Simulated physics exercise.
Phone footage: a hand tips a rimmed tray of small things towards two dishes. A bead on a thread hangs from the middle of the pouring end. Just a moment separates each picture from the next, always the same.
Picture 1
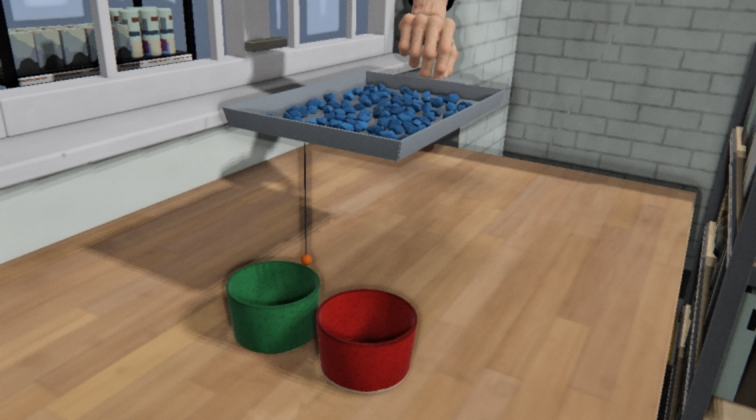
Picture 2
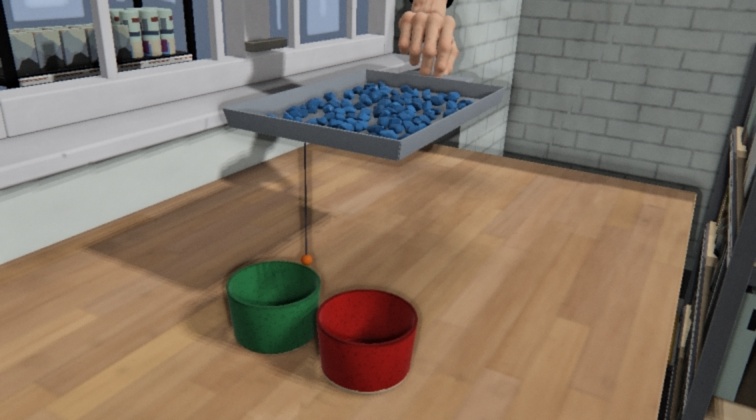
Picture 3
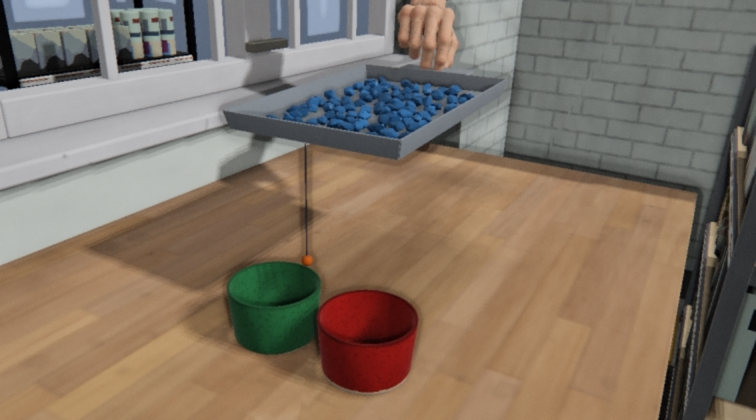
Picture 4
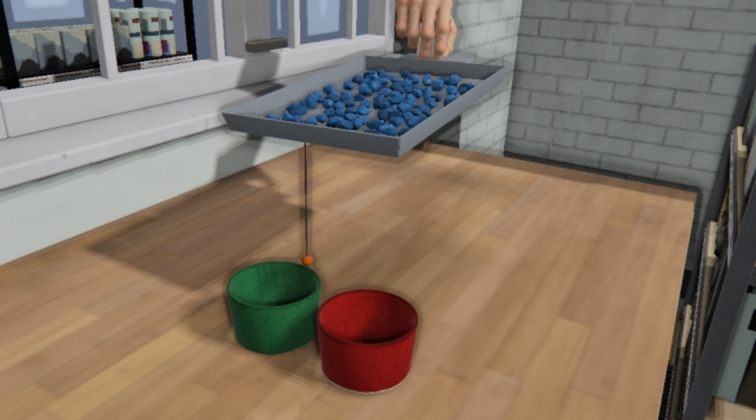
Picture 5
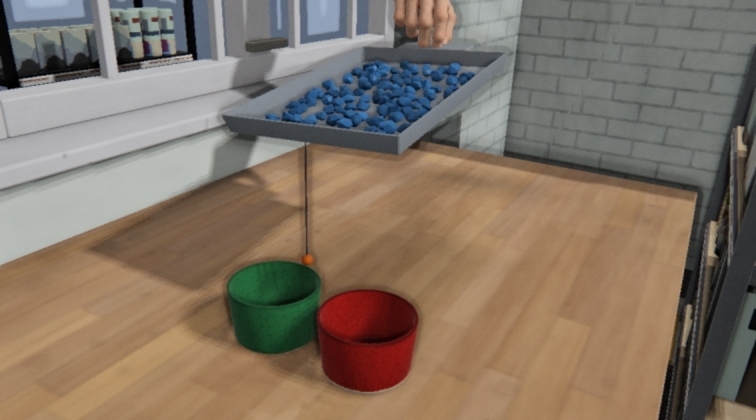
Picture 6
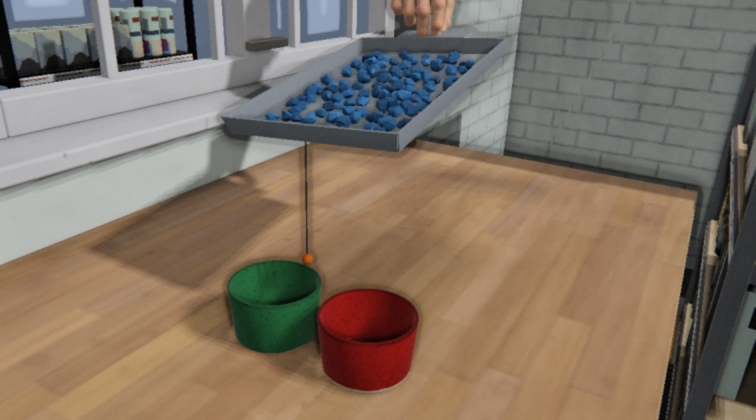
A hand gradually raising the far side of a grey tray of blue stones above green and red dishes on a wooden surface.
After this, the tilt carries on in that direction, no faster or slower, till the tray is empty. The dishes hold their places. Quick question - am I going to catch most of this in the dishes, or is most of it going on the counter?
You'll catch only a minority of it; most goes on the counter.
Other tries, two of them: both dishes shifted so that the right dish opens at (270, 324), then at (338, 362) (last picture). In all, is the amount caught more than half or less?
First shift, a minority share; second shift, a minority share.
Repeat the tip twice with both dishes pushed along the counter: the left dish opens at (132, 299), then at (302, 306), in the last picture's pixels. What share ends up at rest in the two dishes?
Trial 1 around 0 percent, trial 2 around 10 percent.
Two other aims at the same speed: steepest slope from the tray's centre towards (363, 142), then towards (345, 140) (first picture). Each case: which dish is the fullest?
Rightward dish at the first place, Rightward dish at the second.
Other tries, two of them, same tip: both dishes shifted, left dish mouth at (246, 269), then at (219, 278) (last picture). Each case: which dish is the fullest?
Well, first the left-hand one, then the left-hand one.
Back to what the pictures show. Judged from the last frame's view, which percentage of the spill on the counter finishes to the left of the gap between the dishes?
It comes to about 100 percent.
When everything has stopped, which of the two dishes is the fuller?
Note: Fuller is the one placed left.
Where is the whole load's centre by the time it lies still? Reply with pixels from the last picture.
Roughly at (223, 317), give or take.
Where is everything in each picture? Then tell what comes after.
Corners of the pouring end near (228, 107) and (399, 139), level; middle of the load near (378, 113), aquarium stones; left dish near (244, 324); right dish near (340, 362); bead on its thread near (306, 260), in the first frame.
Corners of the pouring end near (228, 108) and (399, 139), level; middle of the load near (378, 112), in the second frame.
Corners of the pouring end near (228, 110) and (399, 138), tipped barely, lowest at the left corner; middle of the load near (378, 109), in the third frame.
Corners of the pouring end near (227, 112) and (398, 136), tipped a little, lowest at the left corner; middle of the load near (378, 103), in the fourth frame.
Corners of the pouring end near (227, 114) and (397, 134), tipped a little, lowest at the left corner; middle of the load near (377, 97), in the fifth frame.
Corners of the pouring end near (227, 115) and (396, 131), tipped a little, lowest at the left corner; middle of the load near (377, 91); left dish near (246, 323); right dish near (341, 361), in the sixth frame.
Shortly afterwards, tray tipped steeply; all but a few on the tray; a little in the air.
Next, tray tipped right over; near a third on the tray; a little in the left dish; near a third outside both; a little in the air.
Some moments later, tray tipped past a quarter turn; near a quarter in the left dish; near two thirds outside both.
In the end, tray tipped past a quarter turn; none at all in the right dish; near a quarter in the left dish; near two thirds outside both.
